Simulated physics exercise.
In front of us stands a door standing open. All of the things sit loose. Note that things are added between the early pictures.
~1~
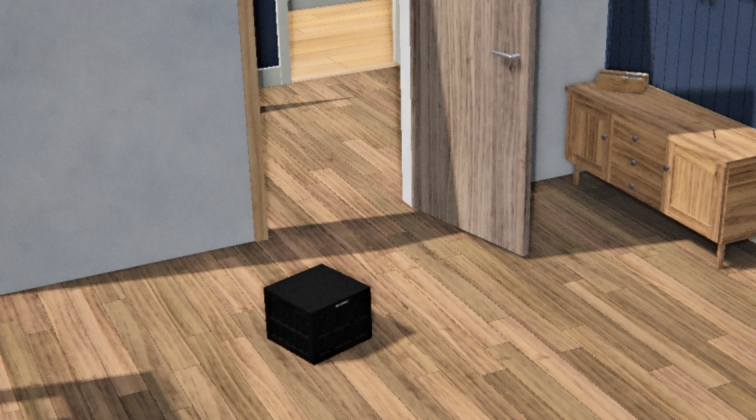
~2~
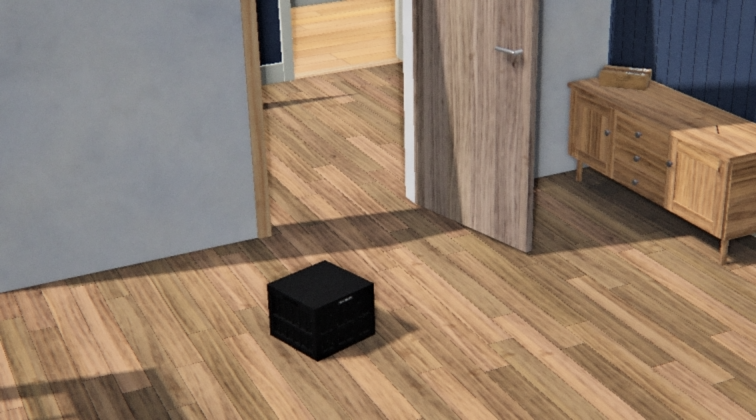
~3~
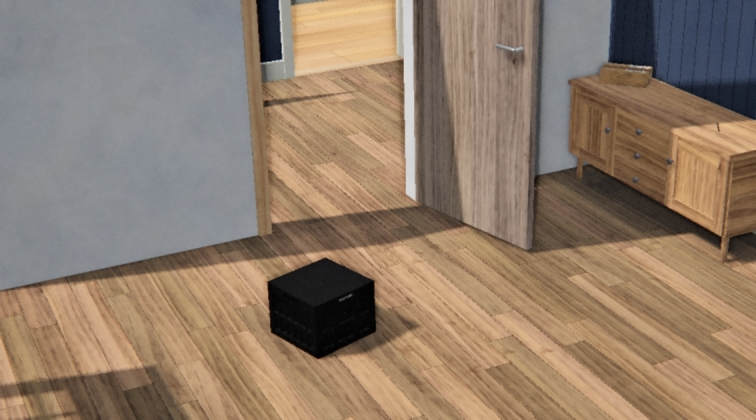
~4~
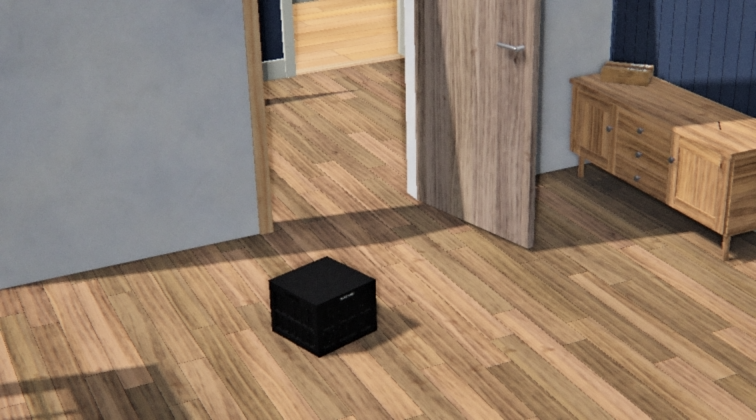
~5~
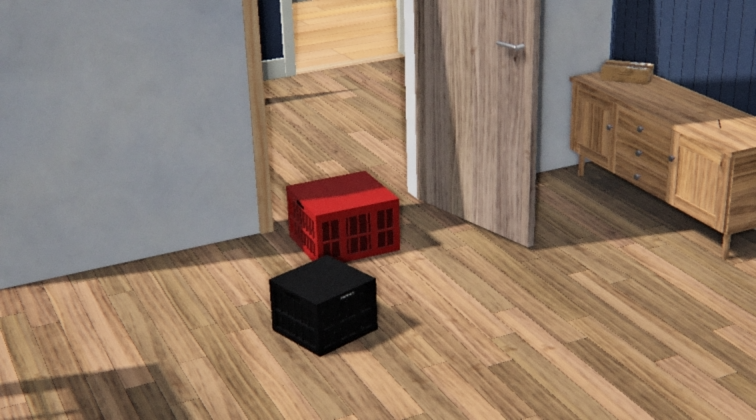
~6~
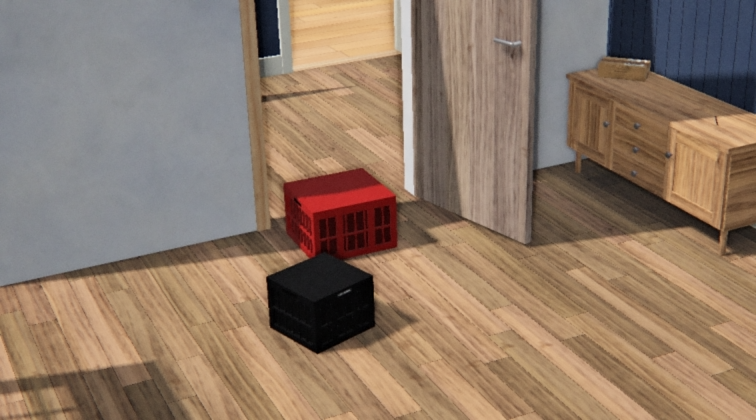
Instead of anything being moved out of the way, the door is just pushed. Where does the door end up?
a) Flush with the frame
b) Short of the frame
Answer: B.
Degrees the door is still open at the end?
I'd say it stays open by roughly 55 degrees.
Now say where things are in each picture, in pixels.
Door wide open and still; black crate (318, 313), in the first frame.
Door wide open and still; black crate (321, 309), in the second frame.
Door wide open and still; black crate (322, 307), in the third frame.
Door wide open and still; black crate (323, 306), in the fourth frame.
Door wide open and still; black crate (324, 305), in the fifth frame.
Door wide open and still; red chest (340, 215); black crate (321, 302), in the sixth frame.
Then, 0.70 s past the last view, door 87° open.
Then, 1.10 s past the last view, door 69° open.
Finally, door 55° open; both still in place. Final places as the last picture's camera would see them, red chest near (337, 215).
